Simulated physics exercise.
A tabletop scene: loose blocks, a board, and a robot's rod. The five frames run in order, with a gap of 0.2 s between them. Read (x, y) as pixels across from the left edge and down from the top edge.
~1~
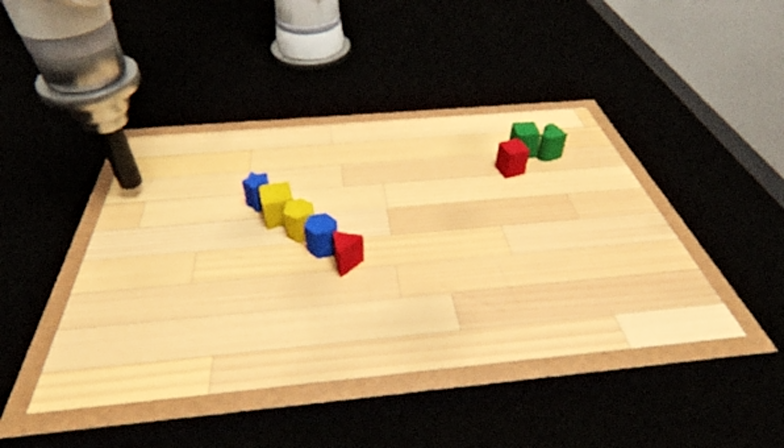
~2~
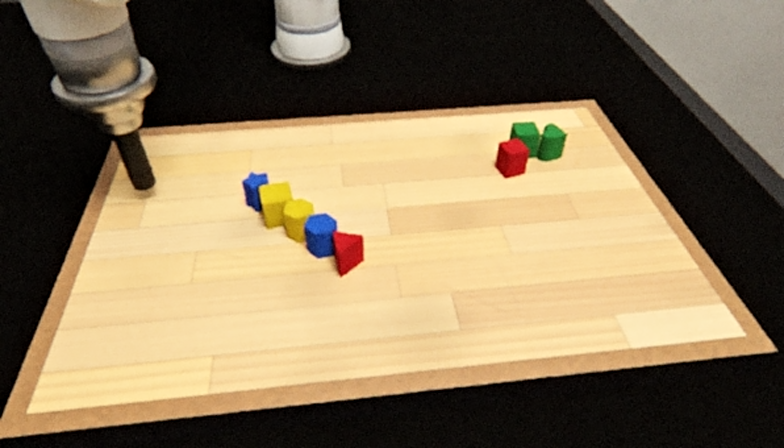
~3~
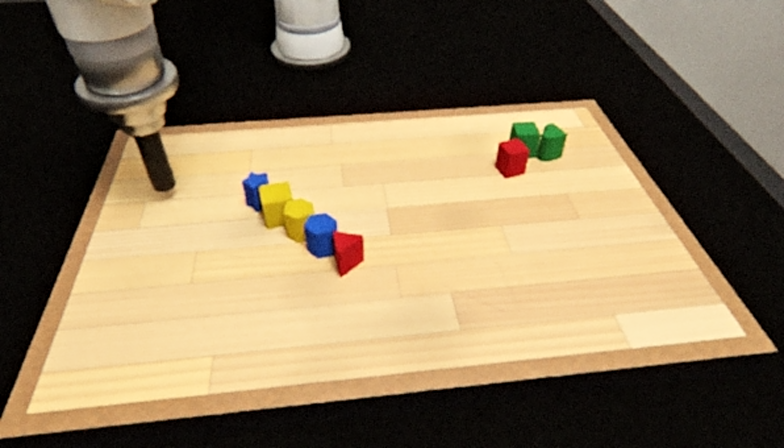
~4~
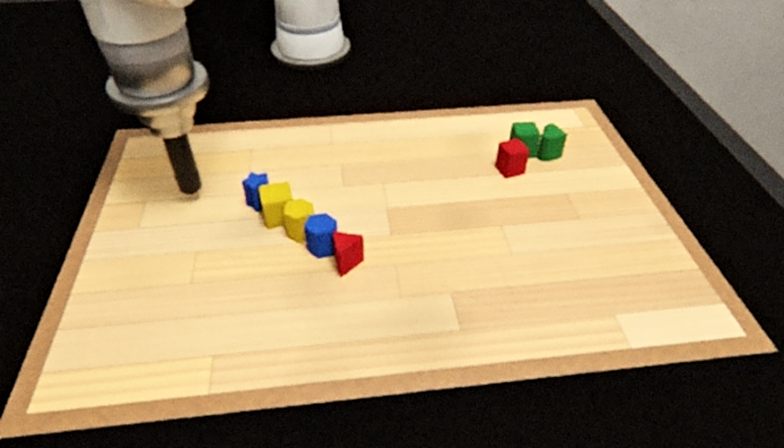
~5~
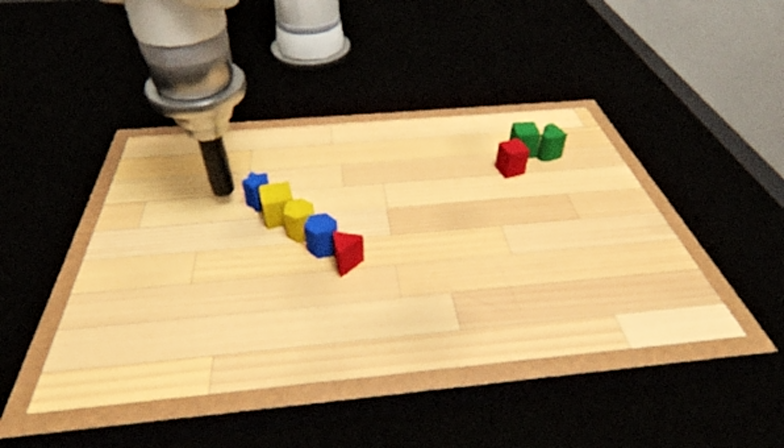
A robot's rod moves right across the board toward the still blue star block.
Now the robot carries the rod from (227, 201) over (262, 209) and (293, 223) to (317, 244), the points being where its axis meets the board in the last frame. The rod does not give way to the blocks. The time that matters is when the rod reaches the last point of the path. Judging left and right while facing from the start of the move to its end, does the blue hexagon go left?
No, it doesn't check out.
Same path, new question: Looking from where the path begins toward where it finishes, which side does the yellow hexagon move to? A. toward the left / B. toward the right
B
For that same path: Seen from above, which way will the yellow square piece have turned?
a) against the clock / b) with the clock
a
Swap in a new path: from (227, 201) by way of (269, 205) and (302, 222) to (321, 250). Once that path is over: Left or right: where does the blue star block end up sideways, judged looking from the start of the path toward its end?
It's pushed left.
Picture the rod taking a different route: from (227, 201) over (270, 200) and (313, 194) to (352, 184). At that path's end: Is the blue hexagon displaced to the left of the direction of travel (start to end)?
No
On the path given first. One third of the way, rod at (261, 199); blue star block at (277, 175), turned 65° anticlockwise; yellow square piece at (298, 188), turned 35° clockwise; yellow hexagon at (303, 210), turned 25° clockwise; blue hexagon at (323, 226).
Two thirds of the way, rod at (291, 213); blue star block at (282, 176), turned 100° anticlockwise; yellow square piece at (316, 189); yellow hexagon at (305, 212), turned 30° clockwise; blue hexagon at (324, 228), turned 15° anticlockwise.
At the end, rod at (316, 234); blue star block at (282, 176), turned 100° anticlockwise; yellow square piece at (320, 191), turned 20° anticlockwise; yellow hexagon at (328, 235), turned 60° clockwise; blue hexagon at (340, 254), turned 15° anticlockwise.
